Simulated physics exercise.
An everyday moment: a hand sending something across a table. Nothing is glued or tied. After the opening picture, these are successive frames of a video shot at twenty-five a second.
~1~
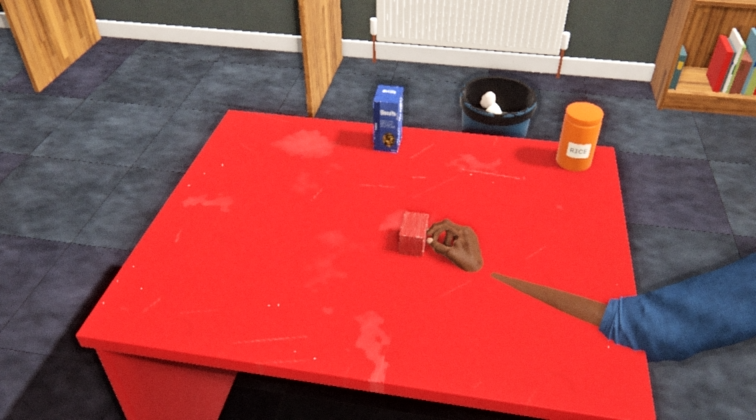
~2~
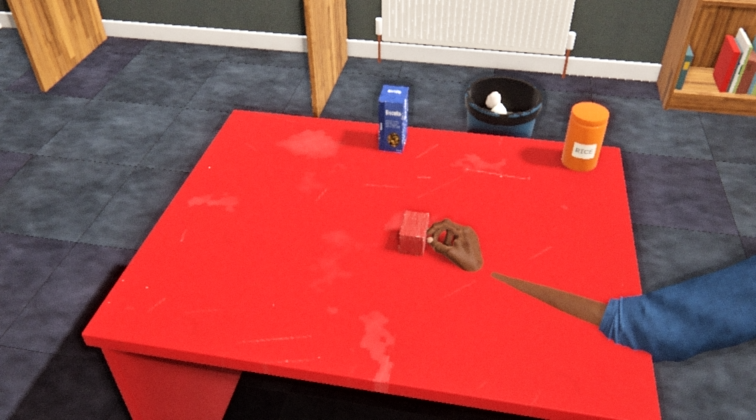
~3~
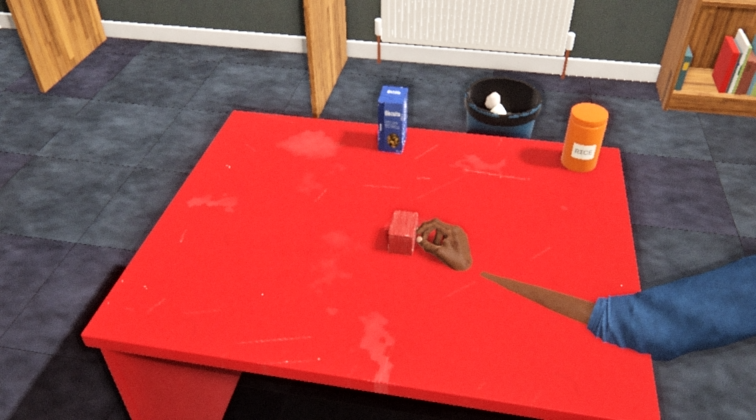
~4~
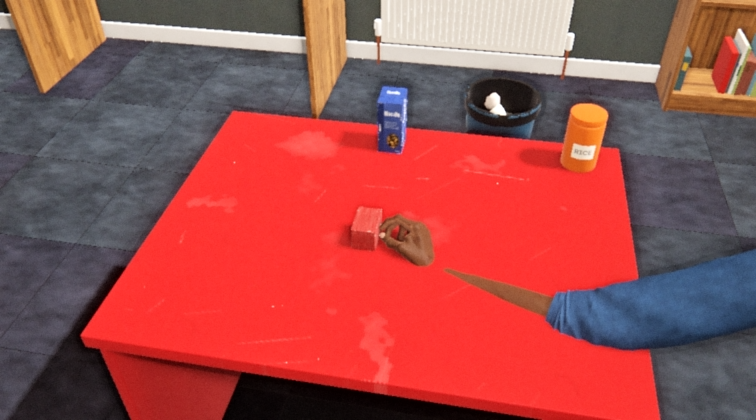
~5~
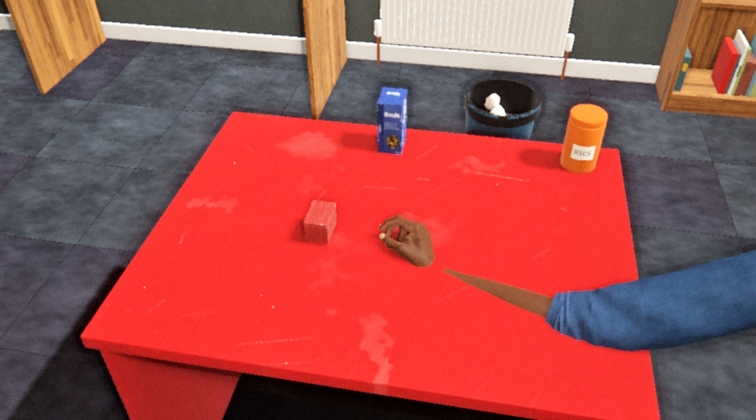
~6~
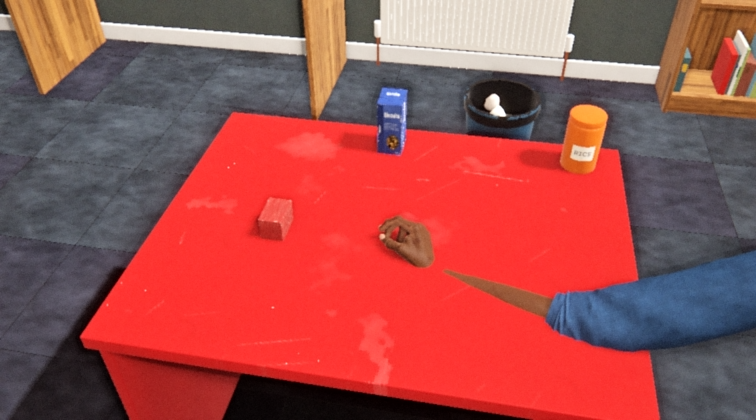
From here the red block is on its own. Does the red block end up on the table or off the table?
The red block falls off the table.
Then, 0.10 s past the last view, red block rocked 6° from its first pose near (184, 206).
Then, 0.30 s past the last view, red block now off the table.
Then, 0.50 s past the last view, things are still on the move.
Then, 0.70 s past the last view, as before.
Finally, off the table, red block.
